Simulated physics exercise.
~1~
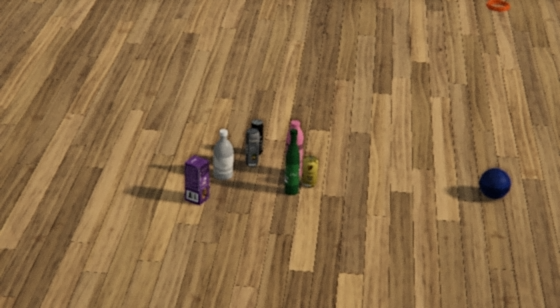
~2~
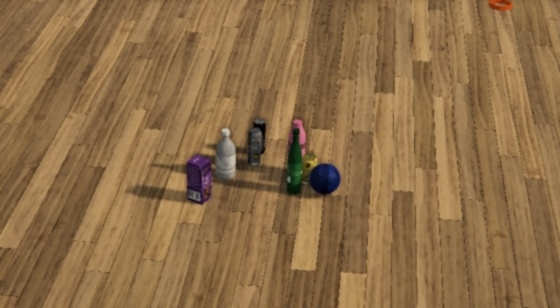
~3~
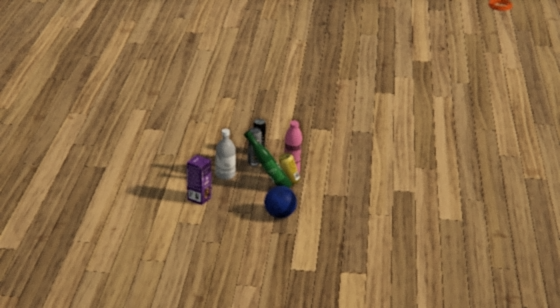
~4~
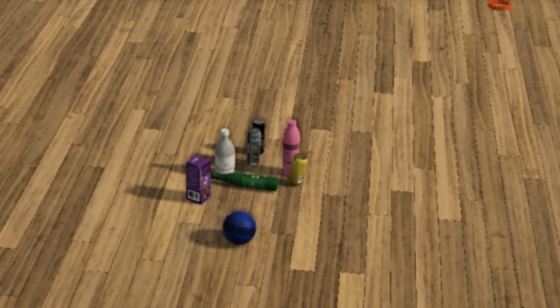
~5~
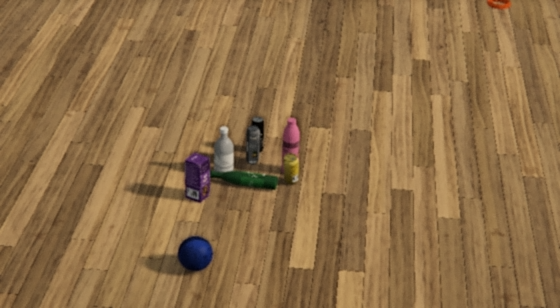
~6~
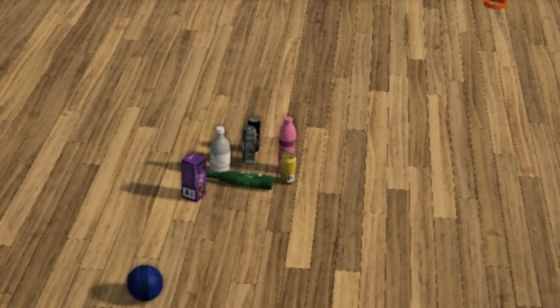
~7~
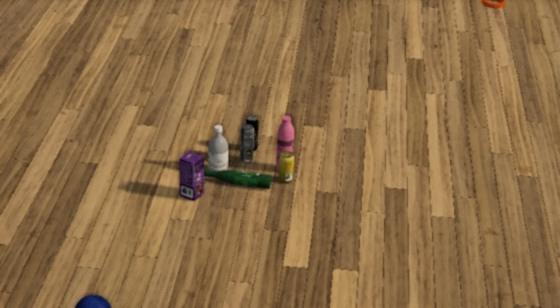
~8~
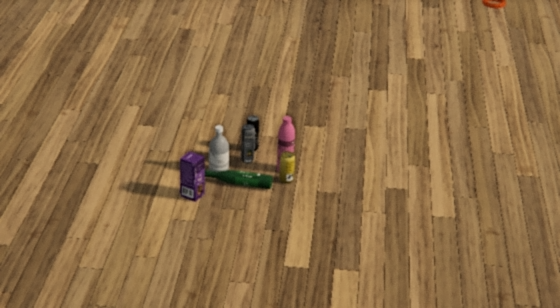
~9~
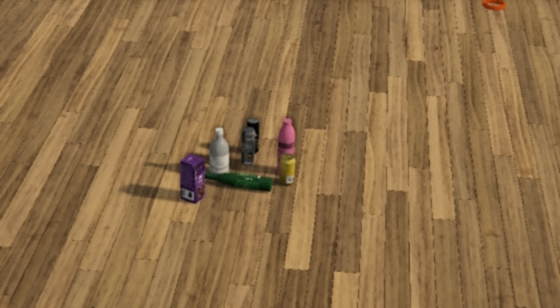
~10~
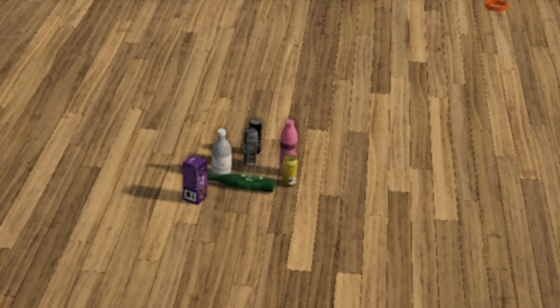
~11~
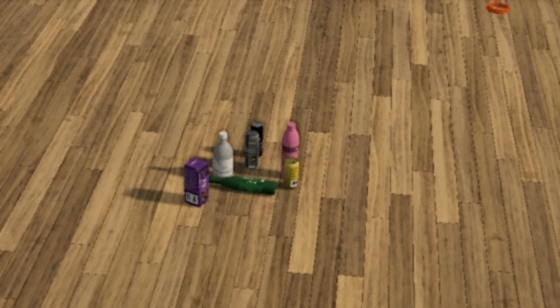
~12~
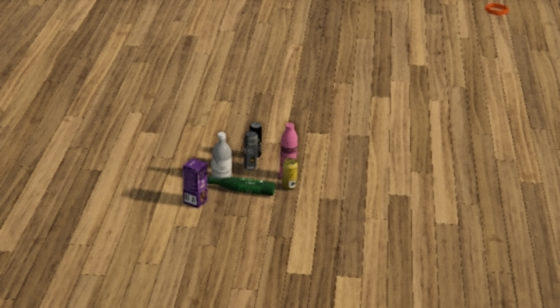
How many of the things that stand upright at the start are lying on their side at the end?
Only one of them, the green bottle, is lying on its side at the end.
